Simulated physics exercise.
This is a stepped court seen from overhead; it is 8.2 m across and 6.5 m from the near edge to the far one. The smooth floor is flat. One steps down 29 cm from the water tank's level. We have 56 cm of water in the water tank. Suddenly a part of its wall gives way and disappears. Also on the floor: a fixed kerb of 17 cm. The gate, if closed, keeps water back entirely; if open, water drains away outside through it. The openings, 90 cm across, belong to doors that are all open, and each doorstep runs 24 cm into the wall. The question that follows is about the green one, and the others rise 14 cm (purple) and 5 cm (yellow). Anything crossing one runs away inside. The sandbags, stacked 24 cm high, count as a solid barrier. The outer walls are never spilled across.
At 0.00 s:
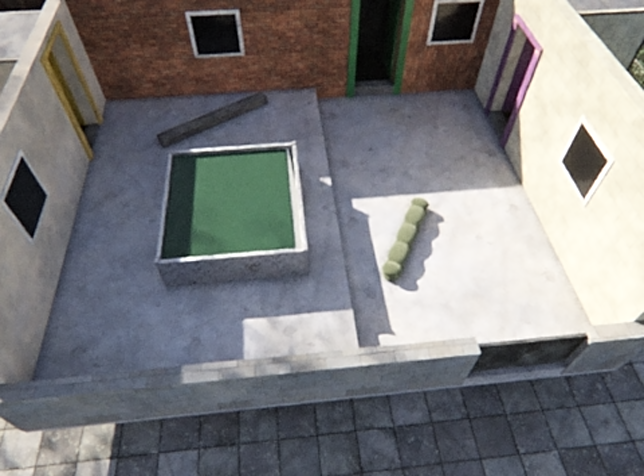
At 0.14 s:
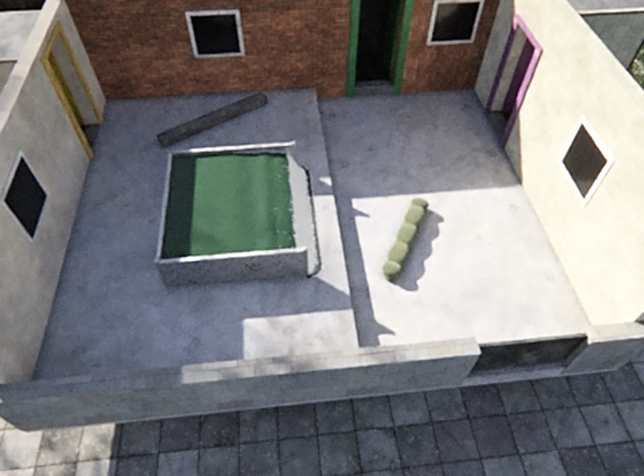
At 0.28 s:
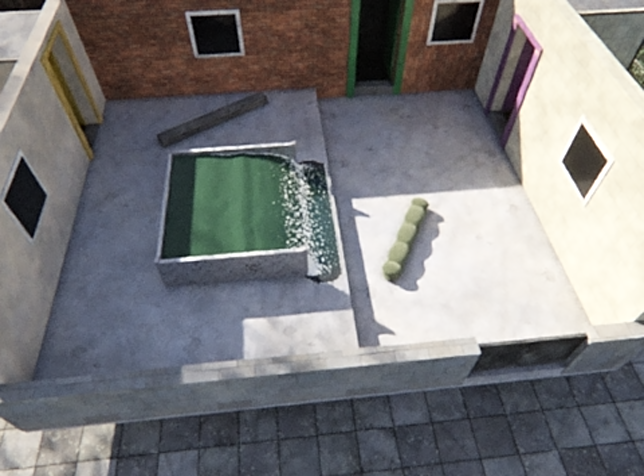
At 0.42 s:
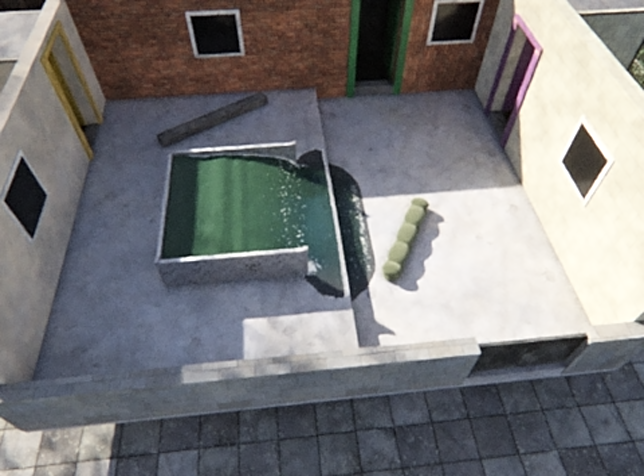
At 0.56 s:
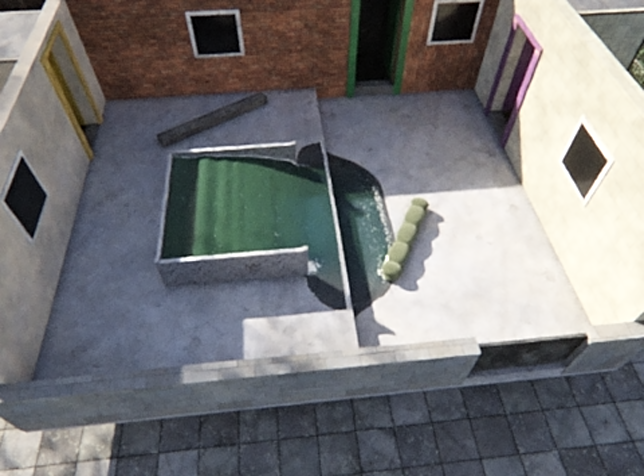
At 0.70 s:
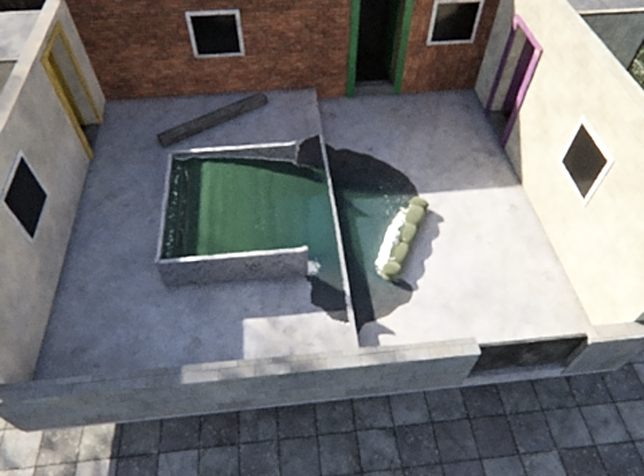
In the video, the right side of a raised, green-looking water tank in a walled courtyard disappears, and water pours out, drops over the step and spreads rightward across the gray floor, reaching and surrounding the row of pale green sandbags.
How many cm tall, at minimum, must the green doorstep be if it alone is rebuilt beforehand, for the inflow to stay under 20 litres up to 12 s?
Around 13 cm at the least.
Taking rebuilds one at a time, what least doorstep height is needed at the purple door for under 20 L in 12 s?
For the purple door, about 19 cm.
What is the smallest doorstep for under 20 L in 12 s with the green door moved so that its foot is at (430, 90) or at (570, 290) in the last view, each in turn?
First place around 21 cm, second around 11.5 cm.
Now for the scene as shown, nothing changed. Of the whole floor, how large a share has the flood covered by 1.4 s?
Around 25 per cent of the free floor.
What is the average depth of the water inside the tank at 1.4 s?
It averages close to 31 centimetres.
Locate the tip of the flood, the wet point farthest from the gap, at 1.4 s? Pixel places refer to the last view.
I'd put the front's tip around (511, 171).
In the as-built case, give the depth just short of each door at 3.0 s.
The purple door has 22 cm, the yellow door 0 cm and the green door 3 cm.
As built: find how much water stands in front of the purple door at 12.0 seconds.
About 8.5 cm.
After 1.4 s water covers 25 % of the floor, deepest (40 cm) near (404, 215); it has not reached the green door.
After 3.0 s water covers 50 % of the floor, deepest (43 cm) near (471, 89); 3 cm at the green door, 0 litres in over its 22 cm doorstep.
After 12.0 s water covers 50 % of the floor, deepest (16 cm) near (548, 342); 11 cm at the green door, 0 litres in over its 22 cm doorstep.
At the green door as built, the water arrived by 2.6 s and peaked near 19 cm at 4.2 s.
With a doorstep of 11.5 cm, 33 litres would have come in within the 12 s; with 15.5 cm, 8 litres. So under 20 litres takes about 13 cm.
